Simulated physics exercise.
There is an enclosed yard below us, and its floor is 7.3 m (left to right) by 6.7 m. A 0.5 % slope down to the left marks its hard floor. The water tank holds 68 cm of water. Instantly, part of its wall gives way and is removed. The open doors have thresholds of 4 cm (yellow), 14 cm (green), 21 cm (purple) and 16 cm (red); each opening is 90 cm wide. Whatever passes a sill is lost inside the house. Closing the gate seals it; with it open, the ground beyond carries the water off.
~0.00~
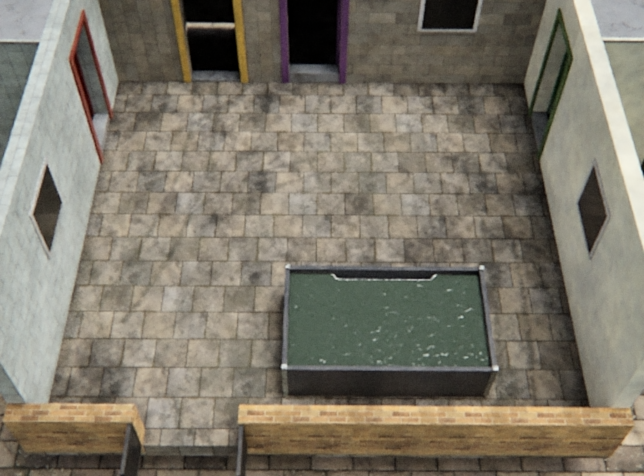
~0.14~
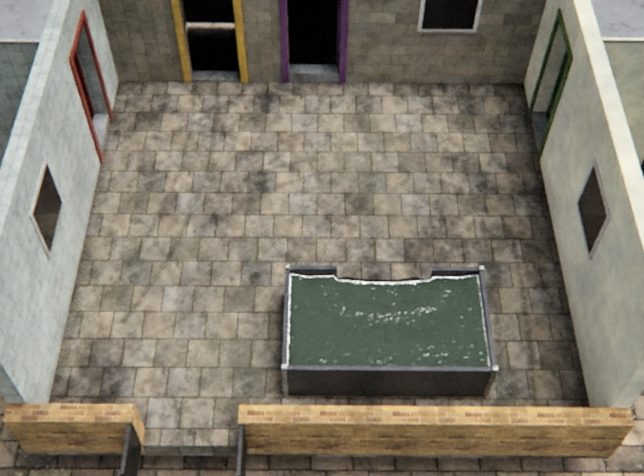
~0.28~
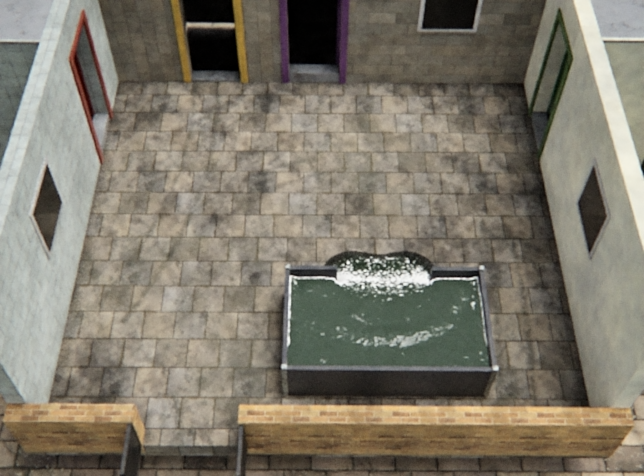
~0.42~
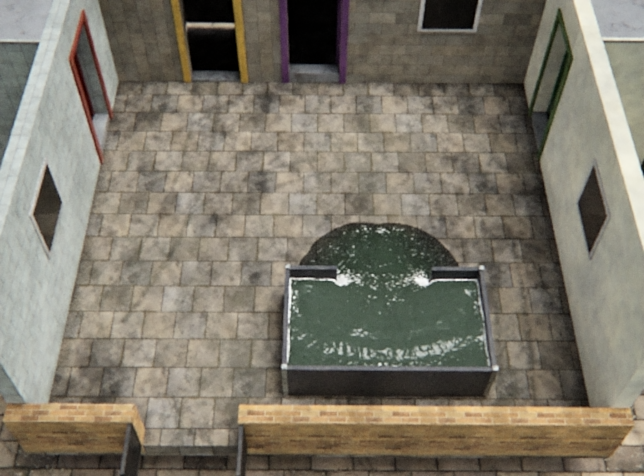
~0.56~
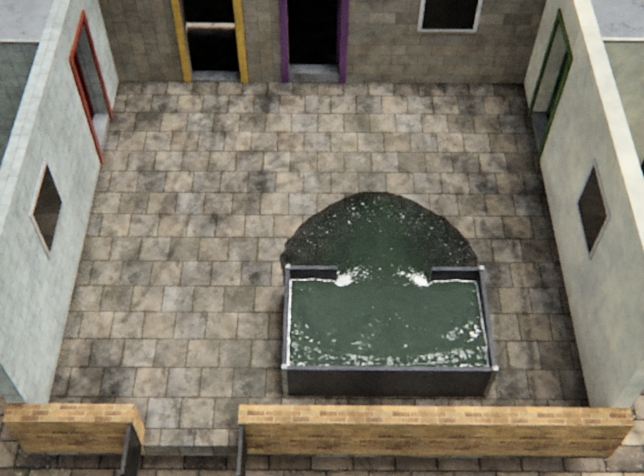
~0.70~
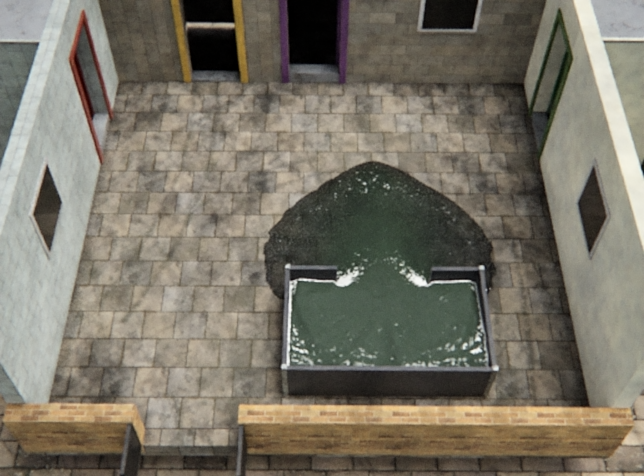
The video shows a walled, stone-paved yard with a rectangular tank of dark green water; part of its far wall opens, and water pours through the gap, spreading across the paving in a widening, rounded pool.
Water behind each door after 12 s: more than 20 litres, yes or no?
Yellow door: Yes; green door: No; purple door: No; red door: No.
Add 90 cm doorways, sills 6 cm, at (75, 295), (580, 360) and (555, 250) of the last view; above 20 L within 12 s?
First doorway falls short, second falls short, third falls short.
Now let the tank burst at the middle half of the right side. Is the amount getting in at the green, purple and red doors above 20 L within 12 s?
So green stays lower, purple stays lower, red stays lower.
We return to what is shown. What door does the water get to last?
It is the red one.
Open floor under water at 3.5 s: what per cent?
55 %.
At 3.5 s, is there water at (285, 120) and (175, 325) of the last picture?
Soaked, untouched.
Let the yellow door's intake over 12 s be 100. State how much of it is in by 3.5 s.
About 30%.
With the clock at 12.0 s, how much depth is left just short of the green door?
Close to 3.5 cm of depth.
After 1.4 s water covers 35 % of the floor and is deepest (36 cm) near (379, 292); yellow door not reached, green door not reached, purple door not reached, red door not reached.
After 2.2 s water covers 50 % of the floor and is deepest (26 cm) near (360, 88); yellow door 7 cm at the sill, 0 L in, green door 12 cm at the sill, 0 L in, purple door 24 cm at the sill, 1 L in, red door not reached.
After 3.5 s water covers 55 % of the floor and is deepest (26 cm) near (118, 87); yellow door 9 cm at the sill, 32 L in, green door 15 cm at the sill, 1 L in, purple door 15 cm at the sill, 5 L in, red door 4 cm at the sill, 0 L in.
After 7.0 s water covers 80 % of the floor and is deepest (14 cm) near (148, 87); yellow door 7 cm at the sill, 60 L in, green door 7 cm at the sill, 5 L in, purple door 9 cm at the sill, 5 L in, red door 11 cm at the sill, 0 L in.
After 12.0 s water covers 95 % of the floor and is deepest (11 cm) near (44, 427); yellow door 9 cm at the sill, 111 L in, green door 3 cm at the sill, 5 L in, purple door 5 cm at the sill, 5 L in, red door 9 cm at the sill, 0 L in.
